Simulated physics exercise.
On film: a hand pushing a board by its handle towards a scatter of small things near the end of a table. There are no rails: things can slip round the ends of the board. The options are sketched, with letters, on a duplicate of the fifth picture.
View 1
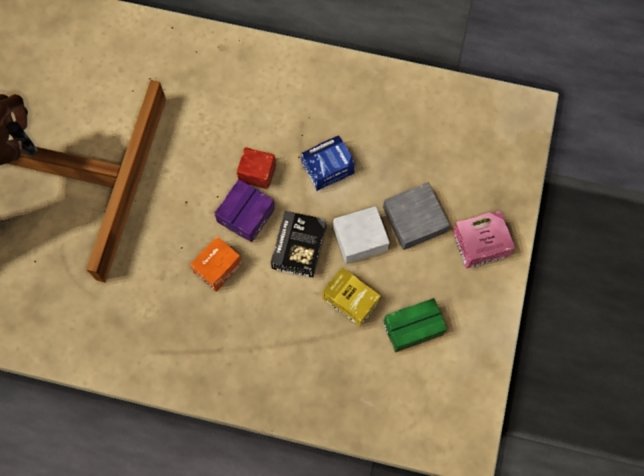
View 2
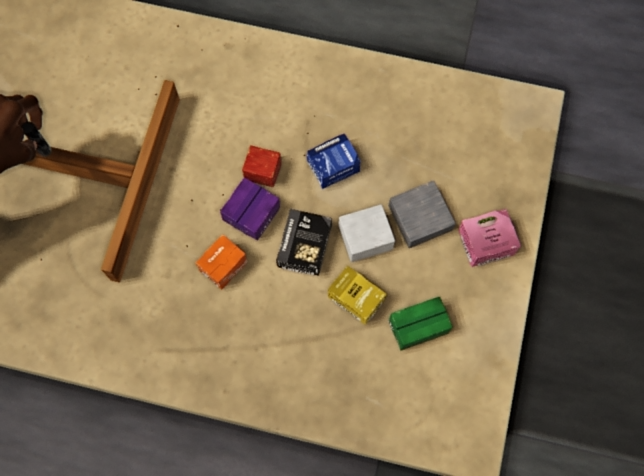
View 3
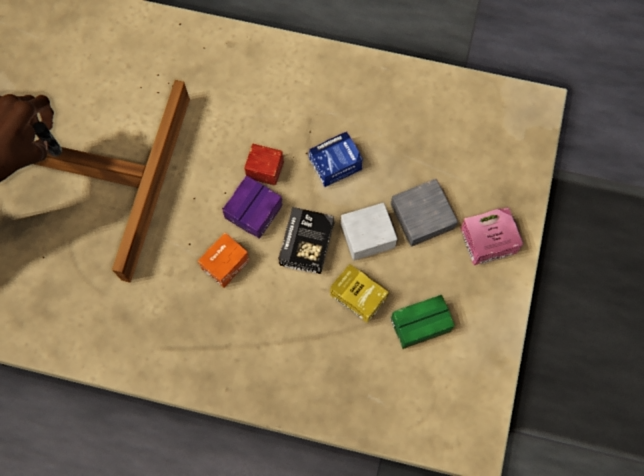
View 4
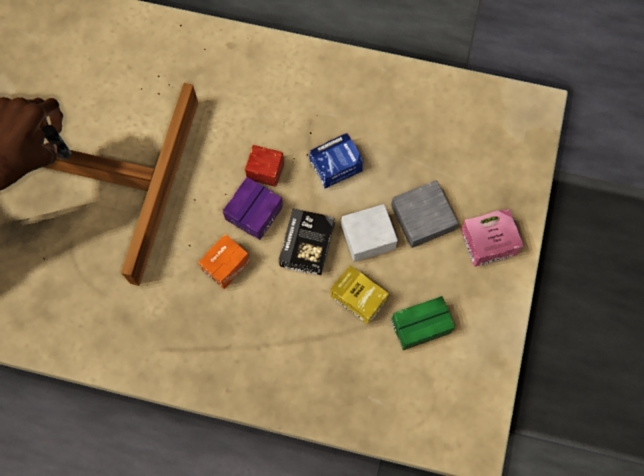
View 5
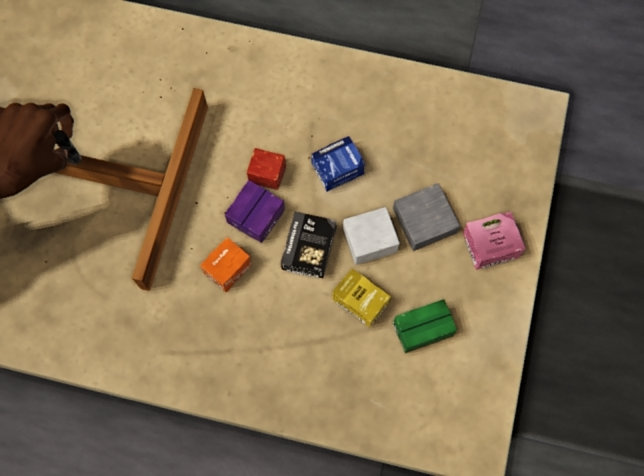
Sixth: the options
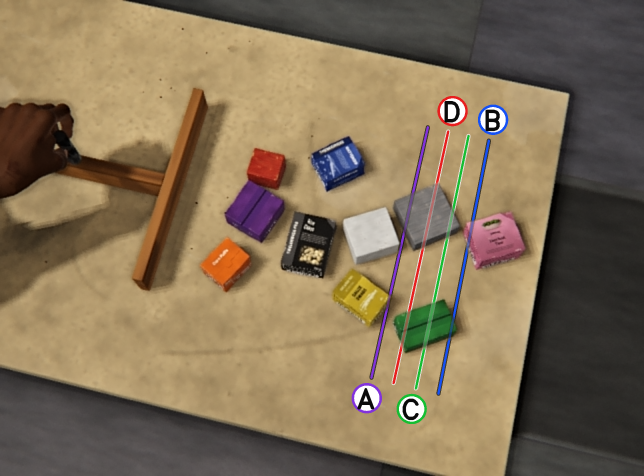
A hand at the left grips the handle of a wooden board on a tan tabletop, seen from above at a tilt, with dark grey flooring around it. To the board's right lie red, purple and orange items, then blue, black, white and yellow ones, with grey, green and pink nearest the right edge. The hand pushes the board slowly rightward, narrowing the gap without touching them, while the view shifts very slightly.
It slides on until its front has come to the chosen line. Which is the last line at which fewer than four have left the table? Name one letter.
Stop at B.
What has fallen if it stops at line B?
It is the pink packet.
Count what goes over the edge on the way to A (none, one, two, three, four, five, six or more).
The count is none.
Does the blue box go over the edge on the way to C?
By then, no.
On the marked copy, A at (401, 246); B at (465, 261); C at (444, 256); D at (422, 251).
Following B. Soon after the start, board (275, 204); grey block (433, 216); yellow box (370, 305).
Later, board (381, 229); pink packet (506, 239); green box (451, 350).
In the end, board (465, 248); pink packet over the edge; white block (533, 264); one fallen.
As for the rest, A is within the limit but short; C is within the limit but short; D is within the limit but short.
